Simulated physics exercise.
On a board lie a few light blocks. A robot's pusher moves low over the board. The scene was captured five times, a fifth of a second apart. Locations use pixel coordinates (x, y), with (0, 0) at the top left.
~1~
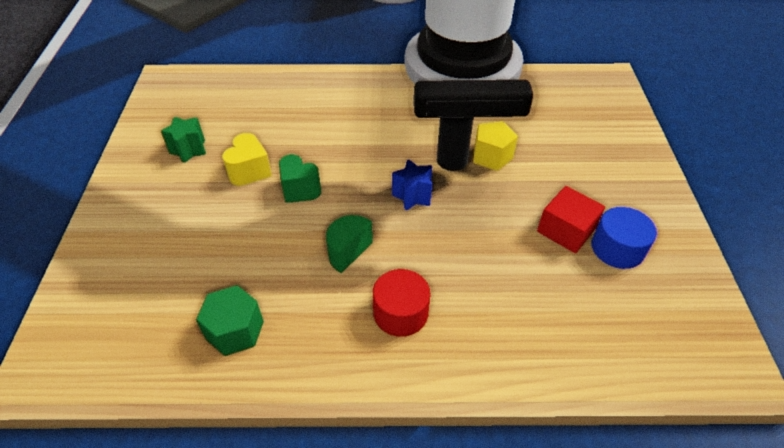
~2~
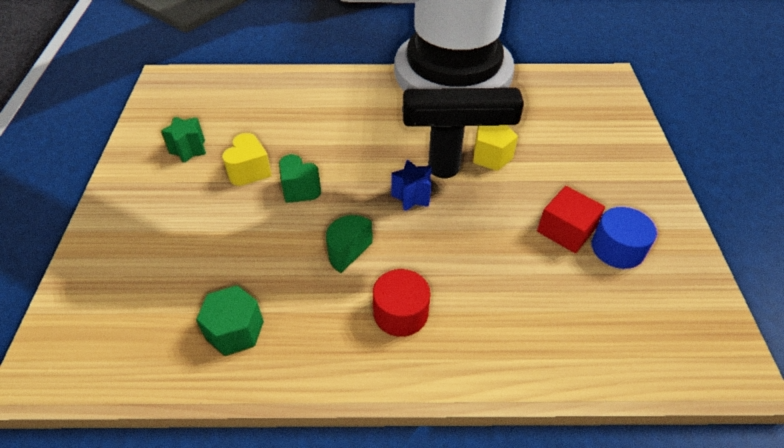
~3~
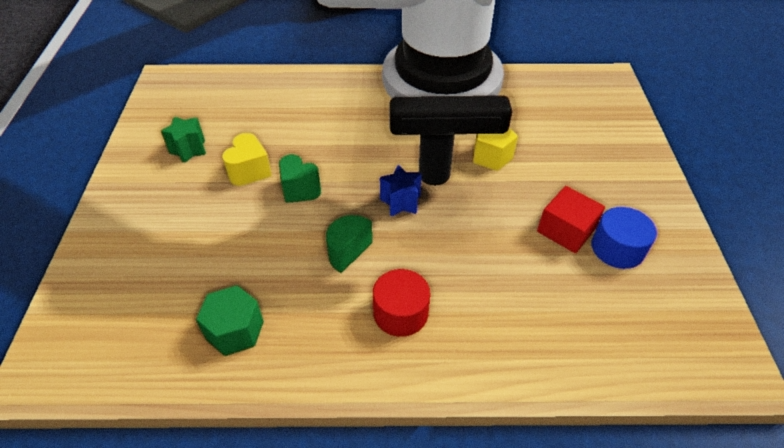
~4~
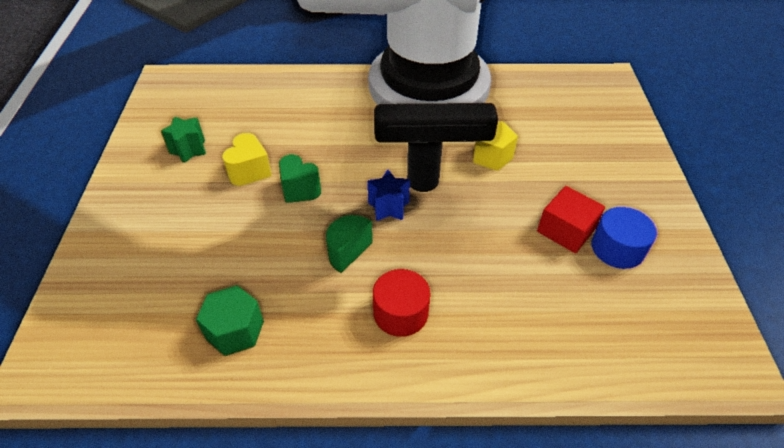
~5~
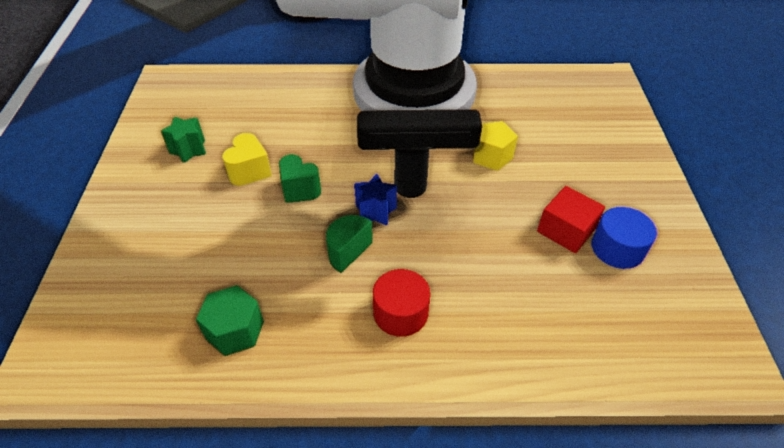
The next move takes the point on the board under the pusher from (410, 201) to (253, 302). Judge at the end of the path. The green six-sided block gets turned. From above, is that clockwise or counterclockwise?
I'd predict that, seen from above, the green six-sided block rotates clockwise.
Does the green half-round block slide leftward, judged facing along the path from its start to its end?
Yes.
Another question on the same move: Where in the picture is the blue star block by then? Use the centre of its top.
The middle of its upper face will lie at (323, 204).
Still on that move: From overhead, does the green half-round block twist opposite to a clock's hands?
Yes
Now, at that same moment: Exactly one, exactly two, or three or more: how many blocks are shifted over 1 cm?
Going by the path, three or more of them shift by more than about 1 cm.
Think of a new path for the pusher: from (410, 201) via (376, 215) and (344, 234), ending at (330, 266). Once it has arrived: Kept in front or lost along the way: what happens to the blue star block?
In the end it is beside or behind the pusher.
On the path given first. One third of the way, pusher (362, 219); green half-round block (335, 237); blue star block (333, 200), turned 75° clockwise.
Two thirds of the way, pusher (309, 253); green half-round block (285, 279), turned 25° anticlockwise; blue star block (323, 204), turned 115° clockwise.
At the end, pusher (249, 289); green six-sided block (212, 326), turned 45° clockwise; green heart block unmoved; green half-round block (263, 319), turned 85° anticlockwise; blue star block (323, 204), turned 115° clockwise.
